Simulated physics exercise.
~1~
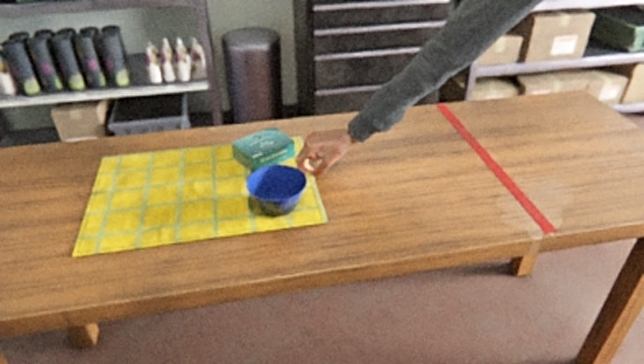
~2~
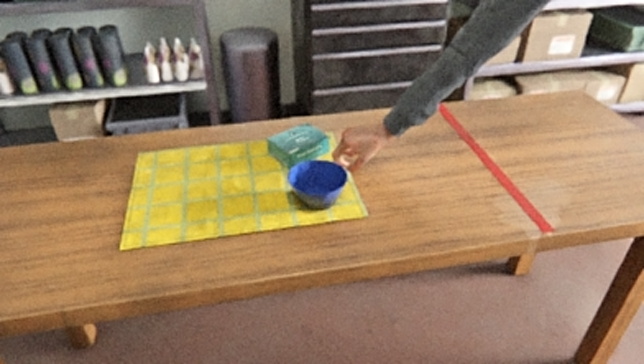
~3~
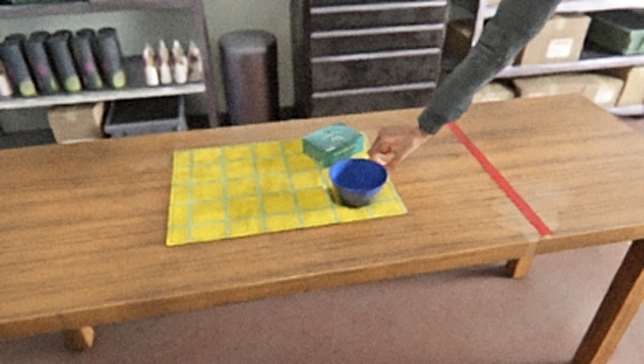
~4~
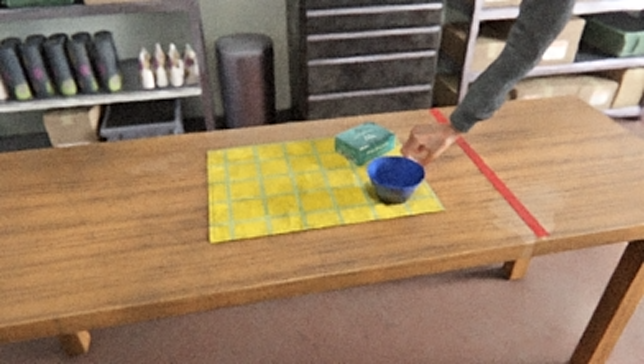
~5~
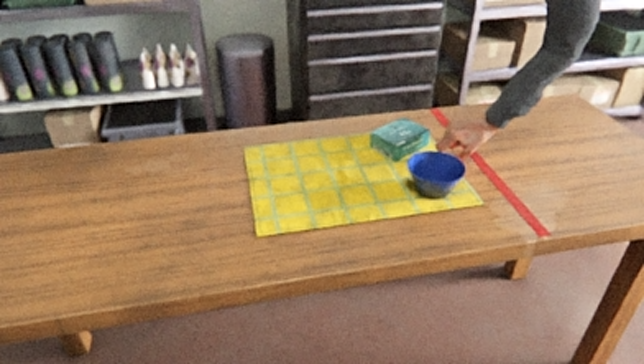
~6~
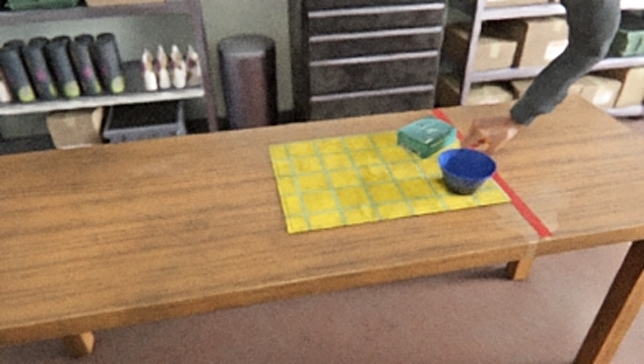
A yellow place mat slid rightward along a wooden workbench, drawn by a hand at its right side, with a turquoise packet and a blue bowl riding on it, until its edge reached the red tape, both items still aboard.
